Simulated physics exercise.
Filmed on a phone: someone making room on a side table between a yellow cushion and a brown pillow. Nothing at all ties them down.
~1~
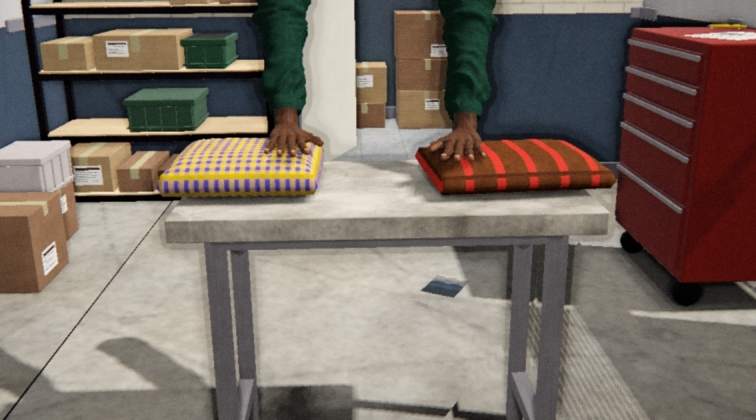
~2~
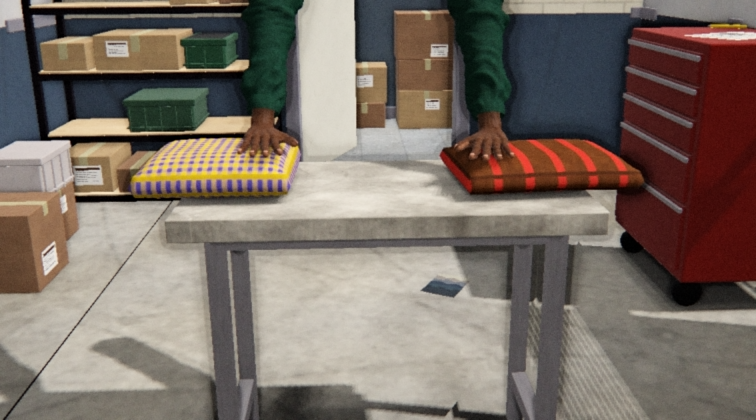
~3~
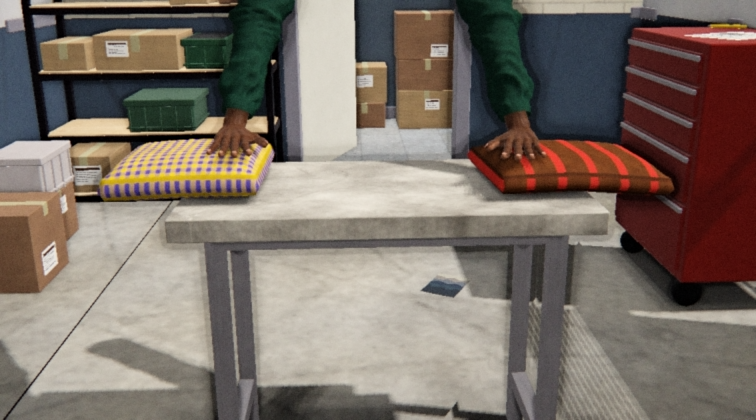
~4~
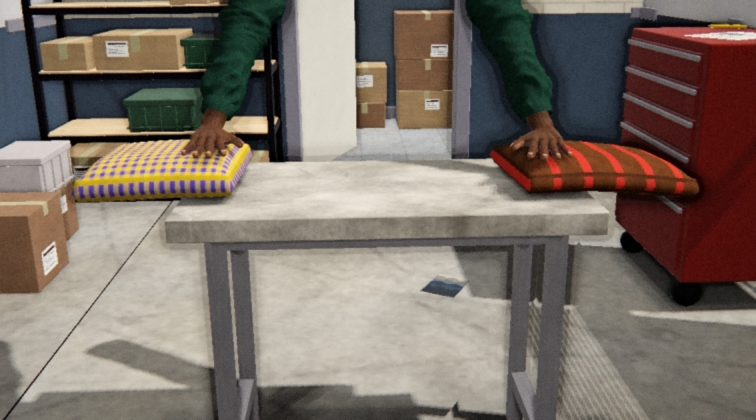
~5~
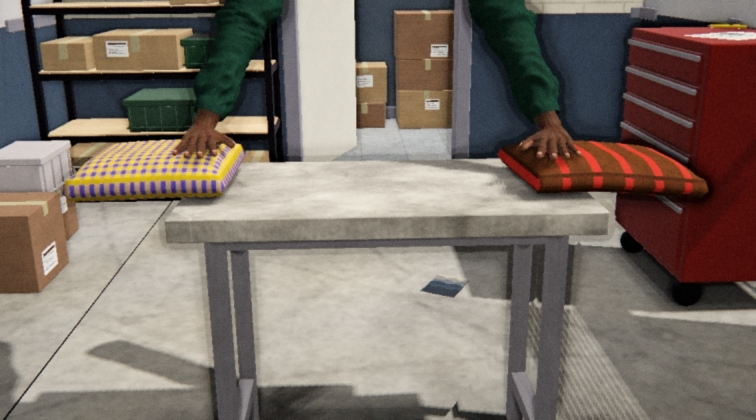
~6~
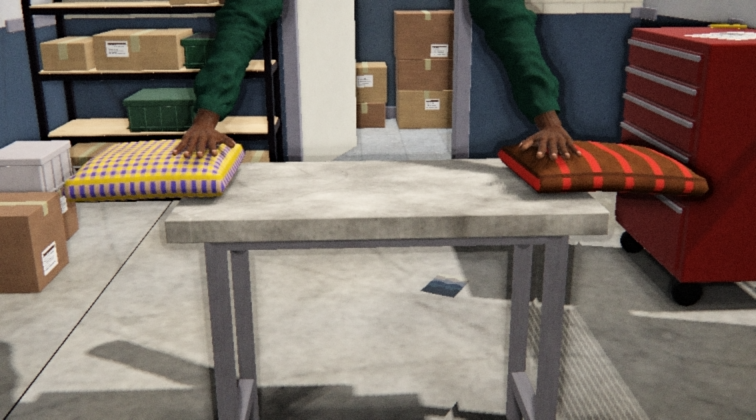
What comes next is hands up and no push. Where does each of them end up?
In order: The yellow cushion does not stay; the brown pillow does not stay.
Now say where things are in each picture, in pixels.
The first picture shows cushion tip (170, 178); pillow tip (598, 172).
The second picture shows cushion tip (143, 179); pillow tip (625, 172).
The third picture shows cushion tip (113, 182); pillow tip (654, 179).
The fourth picture shows cushion tip (89, 184); pillow tip (678, 182).
The fifth picture shows cushion tip (80, 183); pillow tip (687, 181).
The sixth picture shows cushion tip (80, 183), well over half past the edge; pillow tip (687, 180), well over half past the edge.
Then, 0.40 s on from there, cushion falling near (158, 260); pillow falling near (601, 230).
Then, 0.76 s on from there, cushion on the floor; pillow on the floor near (633, 410).
In the end, cushion on the floor; pillow on the floor. The yellow cushion slumps off the end and the brown pillow tips over and falls.
